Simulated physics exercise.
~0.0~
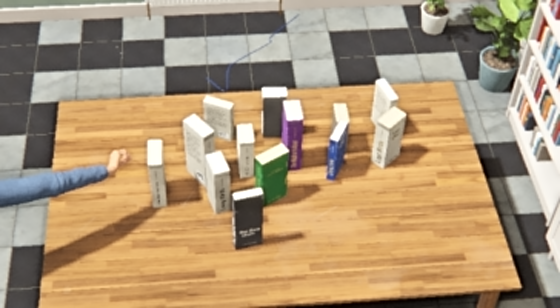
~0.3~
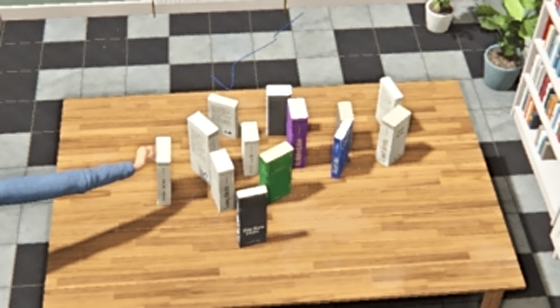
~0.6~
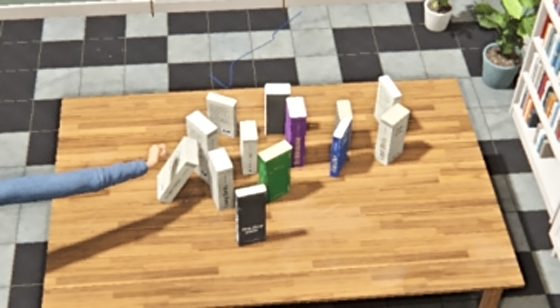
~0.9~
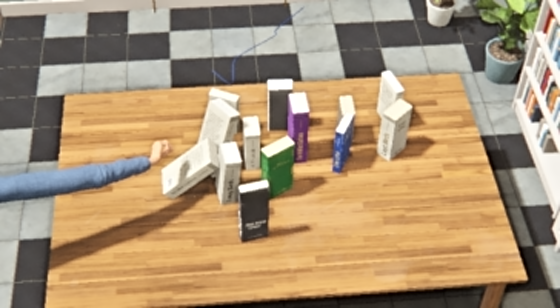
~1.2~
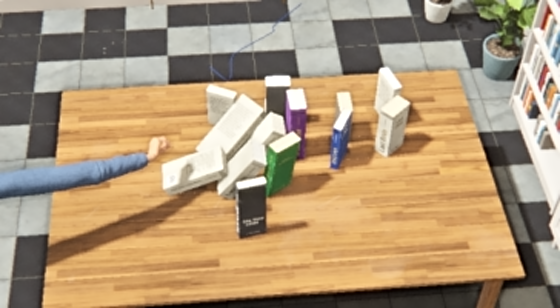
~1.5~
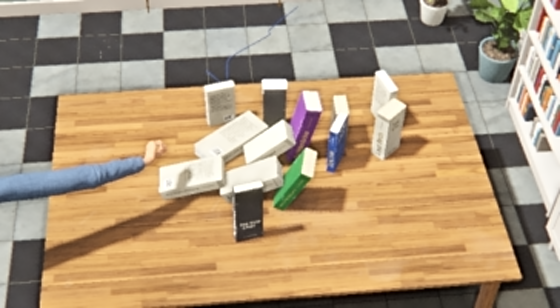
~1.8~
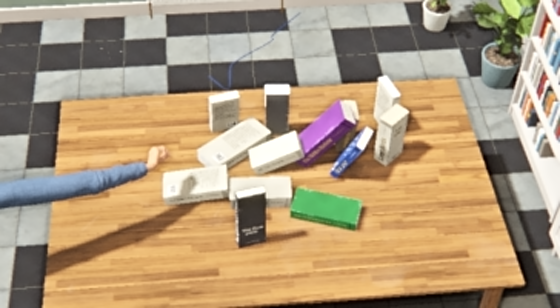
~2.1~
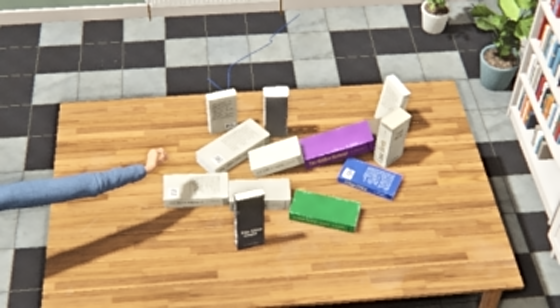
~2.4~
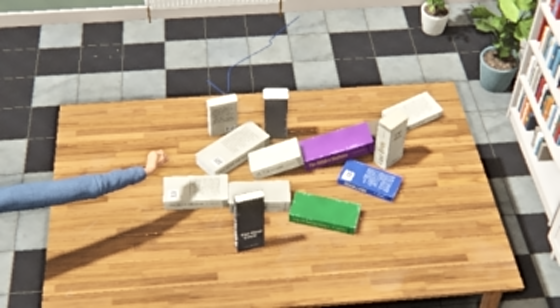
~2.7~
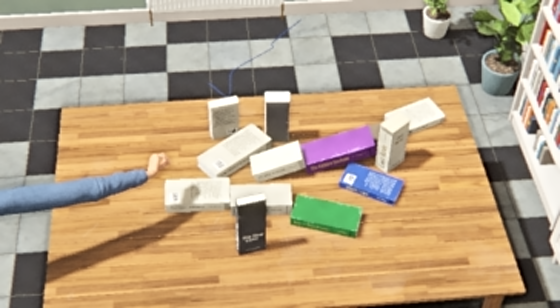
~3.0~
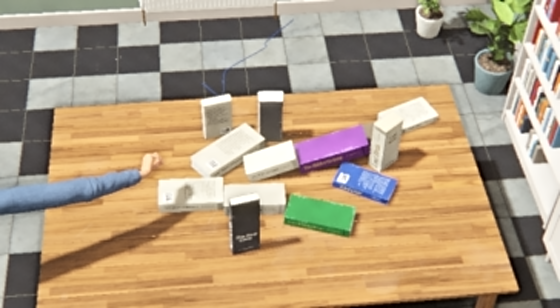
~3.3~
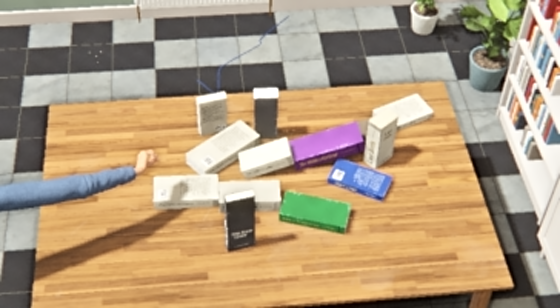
A hand tips a white book rightward, toppling most of the others, leaving four standing.
